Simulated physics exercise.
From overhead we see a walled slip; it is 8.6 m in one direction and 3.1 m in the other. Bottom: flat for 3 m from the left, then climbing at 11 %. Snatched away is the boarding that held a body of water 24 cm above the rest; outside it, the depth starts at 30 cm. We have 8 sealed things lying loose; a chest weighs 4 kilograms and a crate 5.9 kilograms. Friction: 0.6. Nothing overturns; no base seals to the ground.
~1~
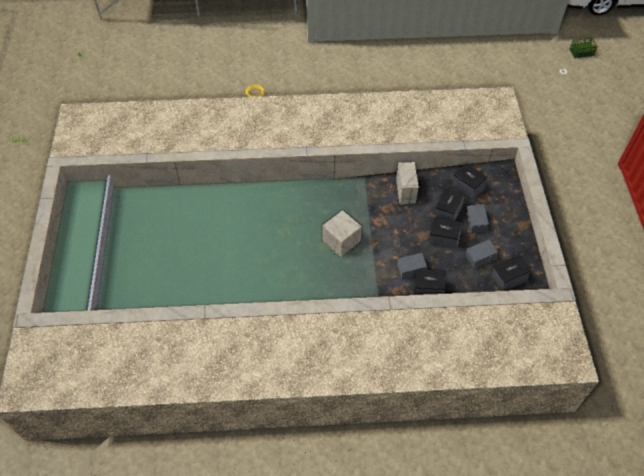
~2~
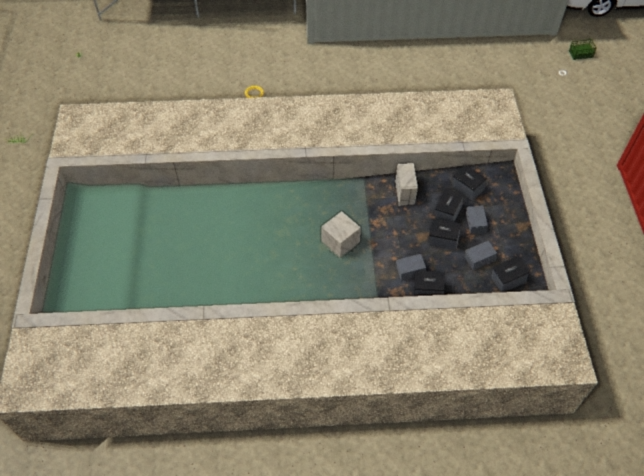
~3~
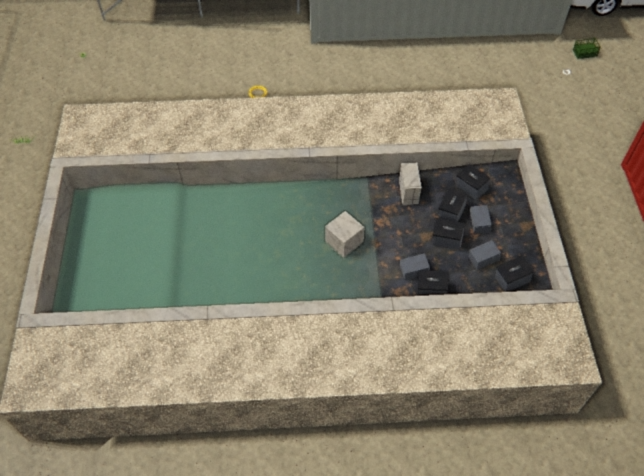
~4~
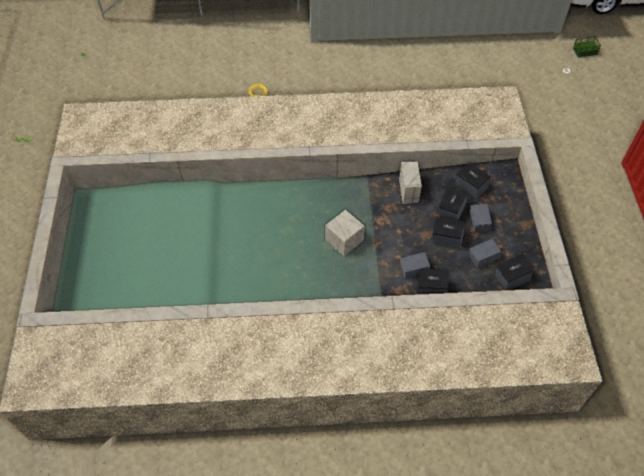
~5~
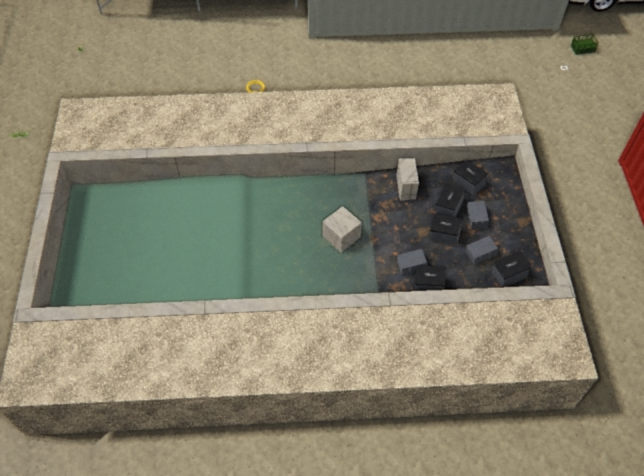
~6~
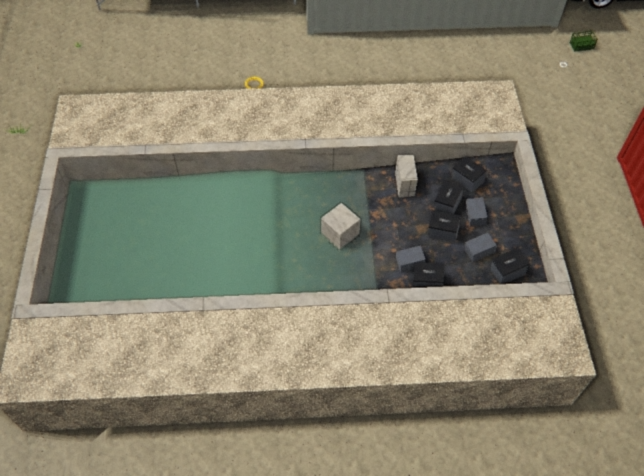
Water surging rightward in a low step across a walled green pool after its left-hand barrier vanishes, the scattered blocks staying still.
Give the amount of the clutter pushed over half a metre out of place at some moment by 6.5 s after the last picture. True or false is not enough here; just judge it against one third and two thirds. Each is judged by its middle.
It lies between the two marks.
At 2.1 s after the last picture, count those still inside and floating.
At that time, 0.
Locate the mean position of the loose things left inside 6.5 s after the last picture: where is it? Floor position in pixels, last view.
The centre sits near (417, 244).
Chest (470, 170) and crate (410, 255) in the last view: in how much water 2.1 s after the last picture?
I'd estimate 0 cm for the first and 4 cm for the second.
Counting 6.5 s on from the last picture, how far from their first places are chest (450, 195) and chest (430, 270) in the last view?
Net displacement, in order: 5 cm; 200 cm.
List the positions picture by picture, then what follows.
A chest at (473, 175), on the bottom; a crate at (484, 250) rests on the ground; 17.0 m2 under water; 0 of 8 have shifted, in the first frame.
A chest at (472, 177) rests on the ground; a crate at (483, 252) rests on the ground; 17.0 m2 under water; 0 of 8 have shifted, in the second frame.
A chest at (476, 176) rests on the ground; a crate at (487, 251) rests on the ground; 17.0 m2 under water; 0 of 8 have shifted, in the third frame.
A chest at (476, 175), on the bottom; a crate at (487, 250), on the bottom; 17.0 m2 under water; 0 of 8 have shifted, in the fourth frame.
A chest at (473, 172), on the bottom; a crate at (484, 247), on the bottom; water covers 17.0 m2; 0 of 8 have shifted, in the fifth frame.
A chest at (472, 168), on the bottom; a crate at (482, 244), on the bottom; 17.0 m2 under water; 0 of 8 have shifted, in the sixth frame.
Then, 0.6 s after the last picture 0 of 8 are over 50 cm from their spots; 0 afloat.
Then, 2.1 s after the last picture 0 of 8 are over 50 cm from their spots; 0 afloat.
Then, 4.1 s after the last picture 2 of 8 are over 50 cm from their spots; 3 afloat.
Then, 6.5 s after the last picture 3 of 8 are over 50 cm from their spots, and 3 have been at some point; 2 afloat.
